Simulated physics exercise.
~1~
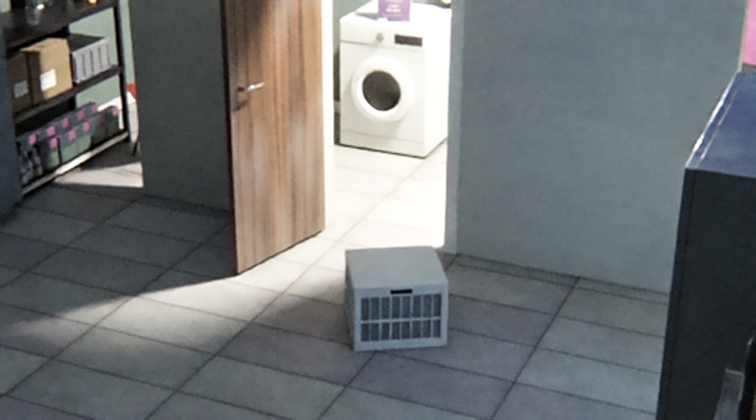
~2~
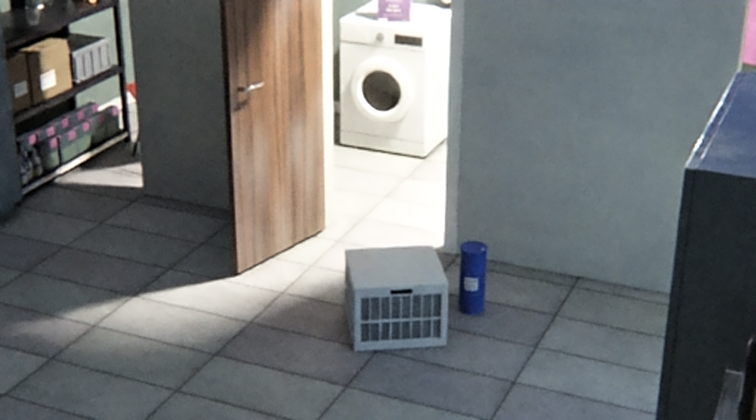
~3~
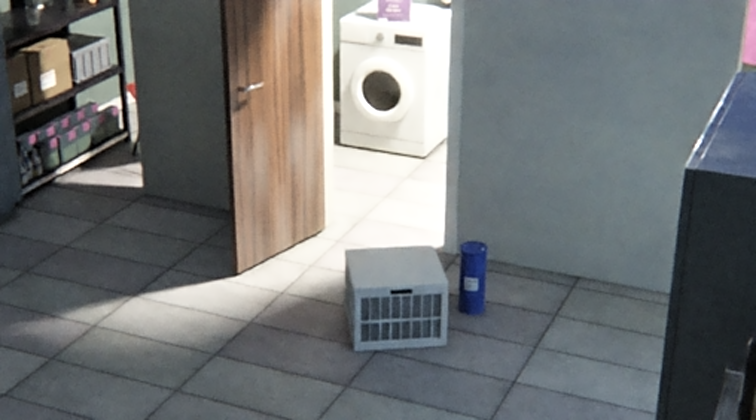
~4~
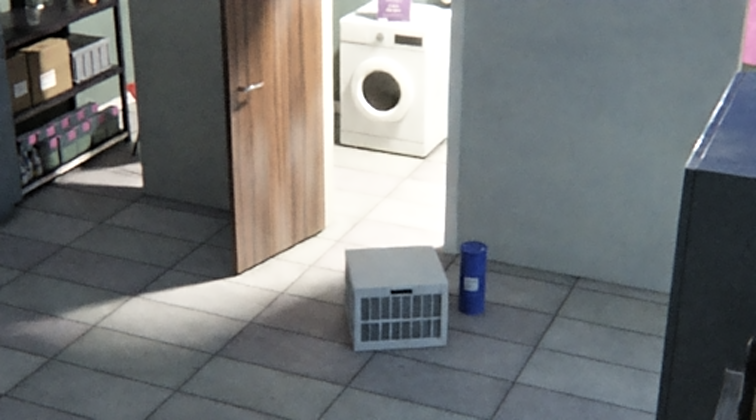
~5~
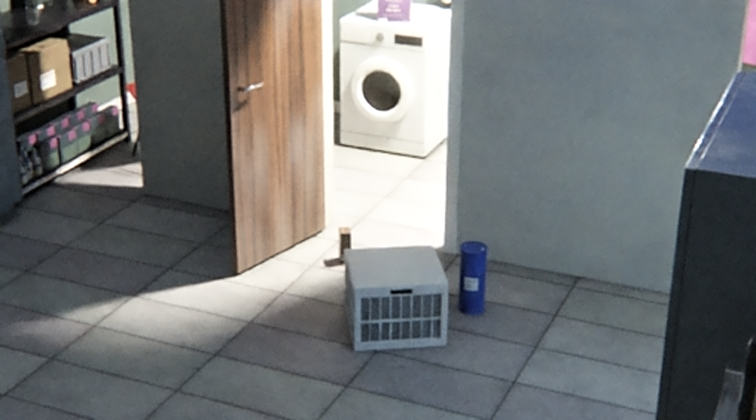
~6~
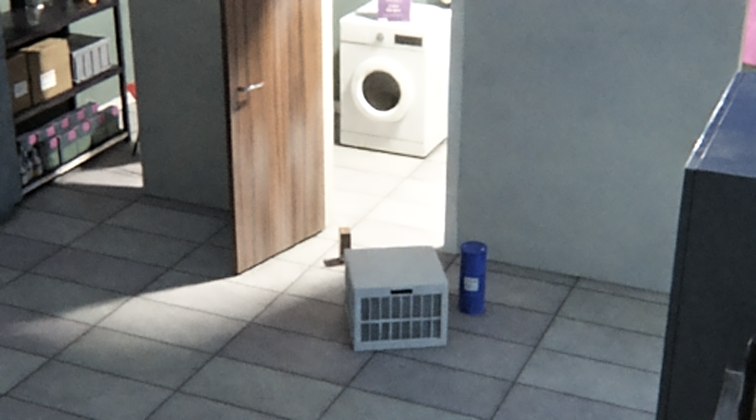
Nothing moved on its own as the wooden door stood wide open by a white chest, but a blue canister appeared to the chest's right, and later a small brown object showed up behind it.
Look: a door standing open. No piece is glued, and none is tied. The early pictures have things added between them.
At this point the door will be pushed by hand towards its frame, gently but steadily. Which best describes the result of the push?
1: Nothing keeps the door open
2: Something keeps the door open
Option 1: Nothing keeps the door open.
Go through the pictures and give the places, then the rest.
The first frame shows door wide open and still; white chest (395, 297).
The second frame shows door wide open and still; white chest (395, 297); blue canister (473, 278).
The third frame shows door wide open and still; white chest (395, 297); blue canister (473, 278).
The fourth frame shows door wide open and still; white chest (395, 297); blue canister (473, 278).
The fifth frame shows door wide open and still; white chest (395, 297); blue canister (473, 278).
The sixth frame shows door wide open and still; brown carton (345, 245); white chest (395, 297).
Then, 1.00 s later than the last frame, door at 78°.
Then, 1.70 s later than the last frame, door at 45°; brown carton moved about its own width near (357, 243).
Then, 2.10 s later than the last frame, door at 26°; brown carton moved well along near (378, 238).
Then, 2.50 s later than the last frame, door at 8°; brown carton moved well along near (393, 230).
When it is over, door at 0°; moved from the start, brown carton; the other 2 as before. End places, in pixels of the last picture, brown carton near (400, 224).
